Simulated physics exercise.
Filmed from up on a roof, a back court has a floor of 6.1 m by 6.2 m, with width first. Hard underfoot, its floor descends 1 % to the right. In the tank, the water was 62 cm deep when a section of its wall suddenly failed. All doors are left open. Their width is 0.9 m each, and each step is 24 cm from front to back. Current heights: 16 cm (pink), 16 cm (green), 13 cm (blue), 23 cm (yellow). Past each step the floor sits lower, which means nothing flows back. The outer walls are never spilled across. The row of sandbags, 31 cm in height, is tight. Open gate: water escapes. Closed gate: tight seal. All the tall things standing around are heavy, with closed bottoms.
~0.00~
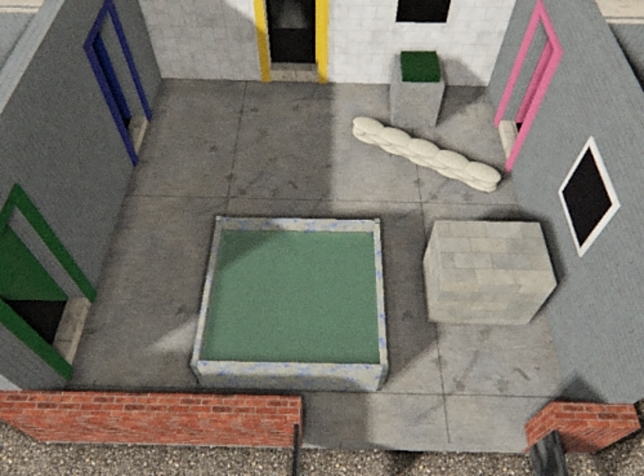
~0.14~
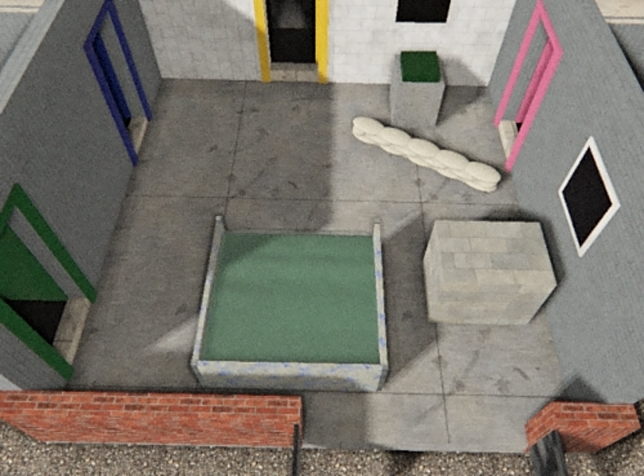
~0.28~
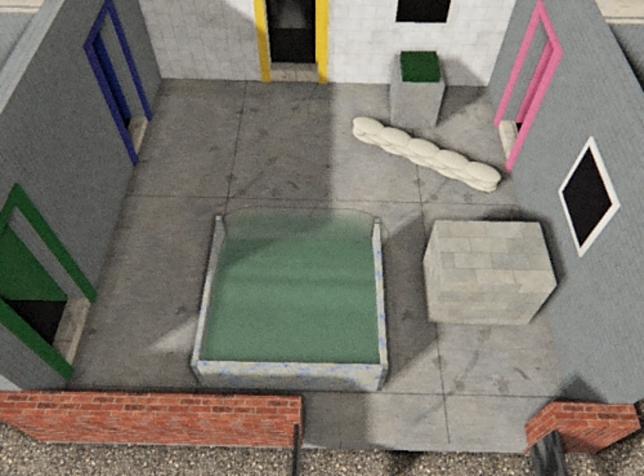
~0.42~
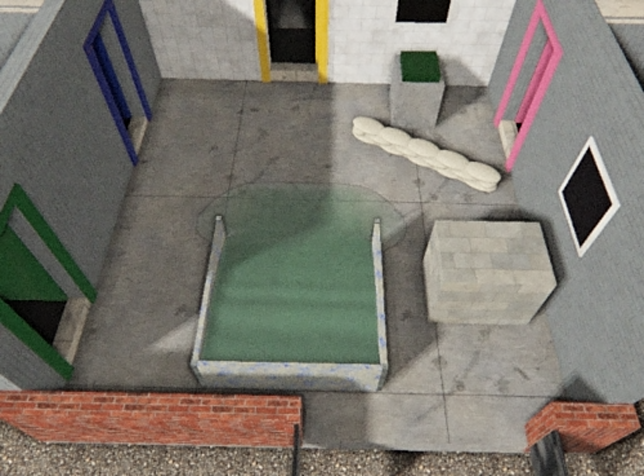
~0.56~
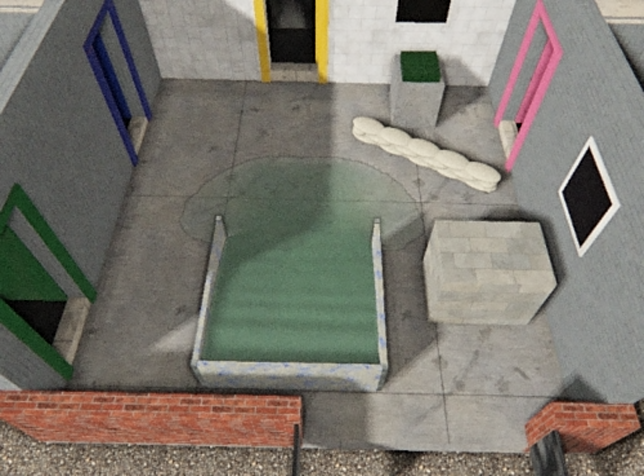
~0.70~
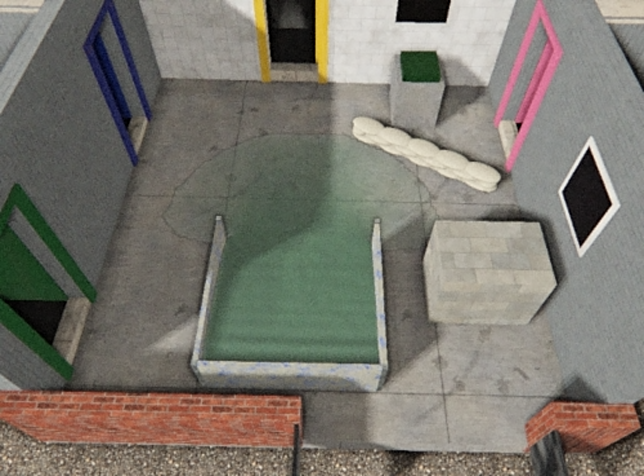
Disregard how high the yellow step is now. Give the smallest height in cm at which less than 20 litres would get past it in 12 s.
Close to 28 cm is just enough.
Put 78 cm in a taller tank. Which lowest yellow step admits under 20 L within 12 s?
Something near 36 cm should do.
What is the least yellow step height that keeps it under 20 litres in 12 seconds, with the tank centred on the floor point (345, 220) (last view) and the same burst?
In this case, 31 cm or so.
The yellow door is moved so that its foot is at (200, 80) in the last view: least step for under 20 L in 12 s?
Minimum: Close to 20 cm.
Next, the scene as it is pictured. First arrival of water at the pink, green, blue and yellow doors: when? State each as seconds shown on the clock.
Pink 3.2 s, green 5.0 s, blue 1.6 s, yellow 1.1 s.
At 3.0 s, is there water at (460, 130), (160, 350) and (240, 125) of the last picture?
First bone-dry, second bone-dry, third wet through.
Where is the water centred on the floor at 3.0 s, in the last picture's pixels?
(297, 167) or so.
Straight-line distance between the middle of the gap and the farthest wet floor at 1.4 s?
Around 4.0 m from the gap.
After 1.4 s water covers 40 % of the floor, deepest (32 cm) near (367, 147); 21 cm at the yellow door, 0 litres in over its 23 cm step.
After 3.0 s water covers 55 % of the floor, deepest (32 cm) near (162, 80); 28 cm at the yellow door, 46 litres in over its 23 cm step.
After 12.0 s water covers 95 % of the floor, deepest (10 cm) near (563, 425); 5 cm at the yellow door, 57 litres in over its 23 cm step.
At the yellow door as built, the water arrived by 1.1 s and peaked near 33 cm at 2.0 s.
With a step of 23.5 cm, 52 litres would have come in within the 12 s; with 32 cm, 4 litres. So under 20 litres takes about 28 cm.
